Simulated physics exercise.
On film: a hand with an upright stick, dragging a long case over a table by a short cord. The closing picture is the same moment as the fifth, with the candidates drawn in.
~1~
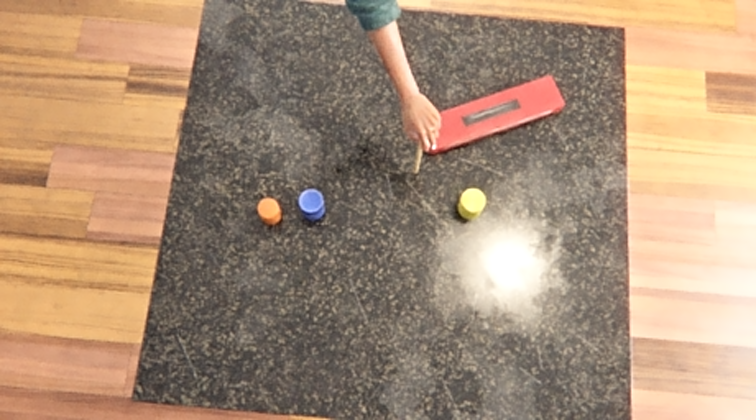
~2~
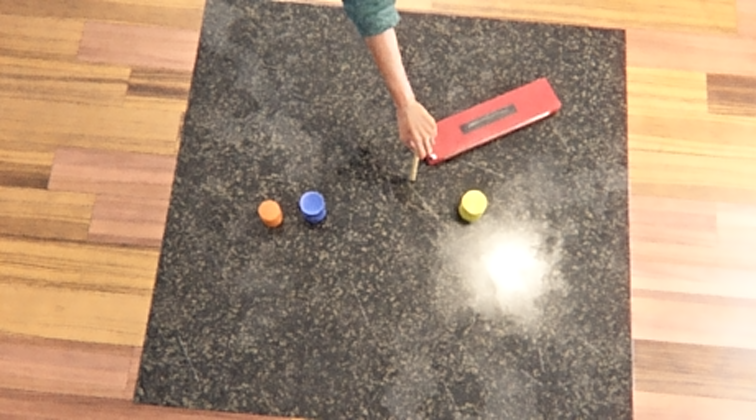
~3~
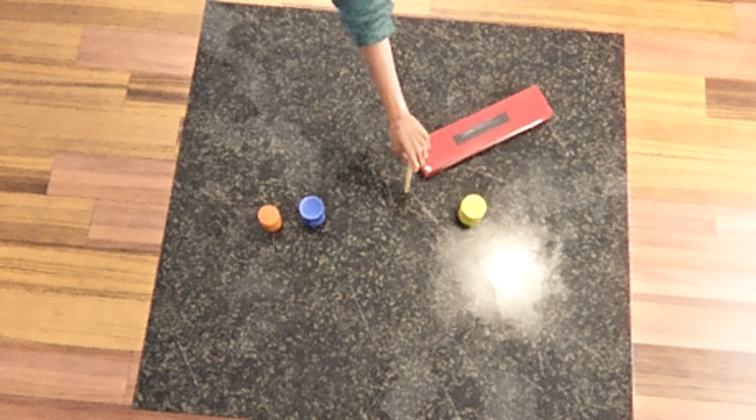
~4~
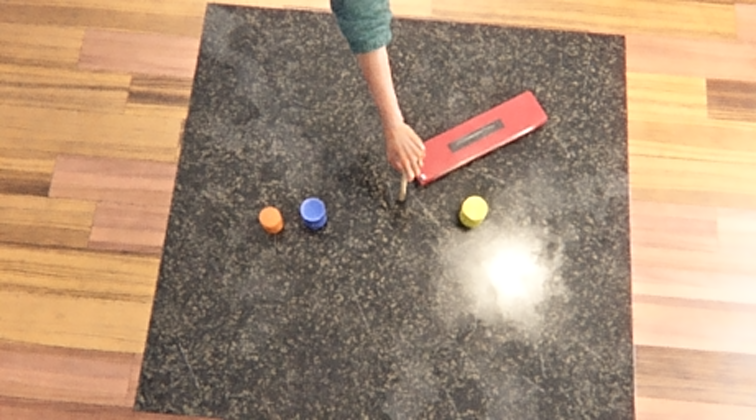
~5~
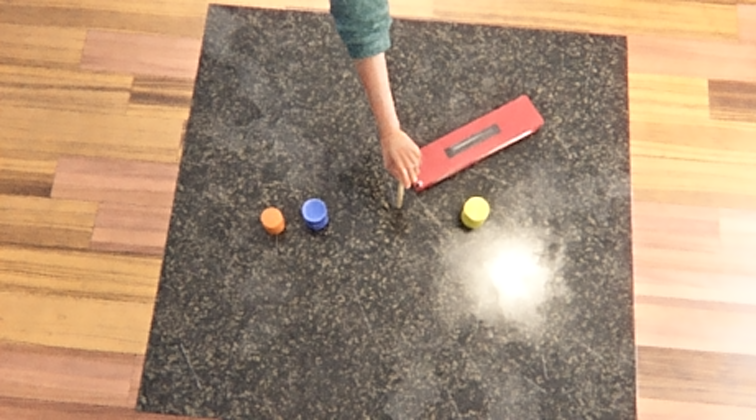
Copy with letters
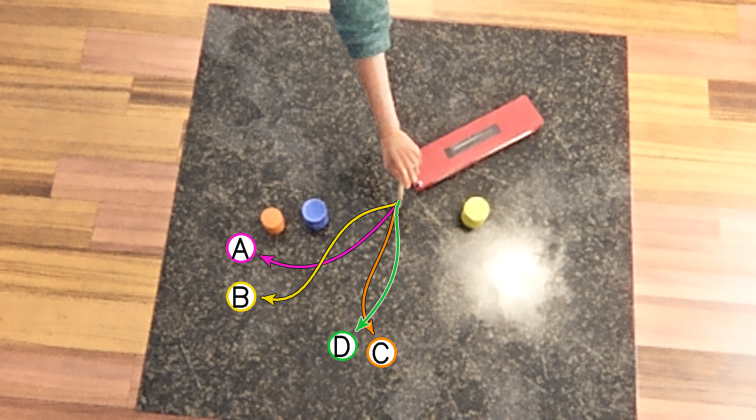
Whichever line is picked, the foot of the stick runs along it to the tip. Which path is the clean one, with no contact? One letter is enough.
The stick should follow C.
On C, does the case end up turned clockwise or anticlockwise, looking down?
On that path, anticlockwise.
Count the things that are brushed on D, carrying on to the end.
One.
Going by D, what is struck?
It is the yellow tin.
On the marked copy, A from (400, 201) via (340, 256) to (261, 256); B from (400, 201) via (329, 249) to (262, 298); C from (400, 201) via (374, 269) to (373, 333); D from (400, 201) via (394, 273) to (357, 330).
With C. Early on, foot of the stick (384, 247), middle of the case (446, 172).
Further on, foot of the stick (365, 296), middle of the case (419, 210).
At the end, foot of the stick (376, 337), middle of the case (409, 239); nothing has been touched.
As for the rest, A meets the blue jar and orange candle; B meets the blue jar; D meets the yellow tin.
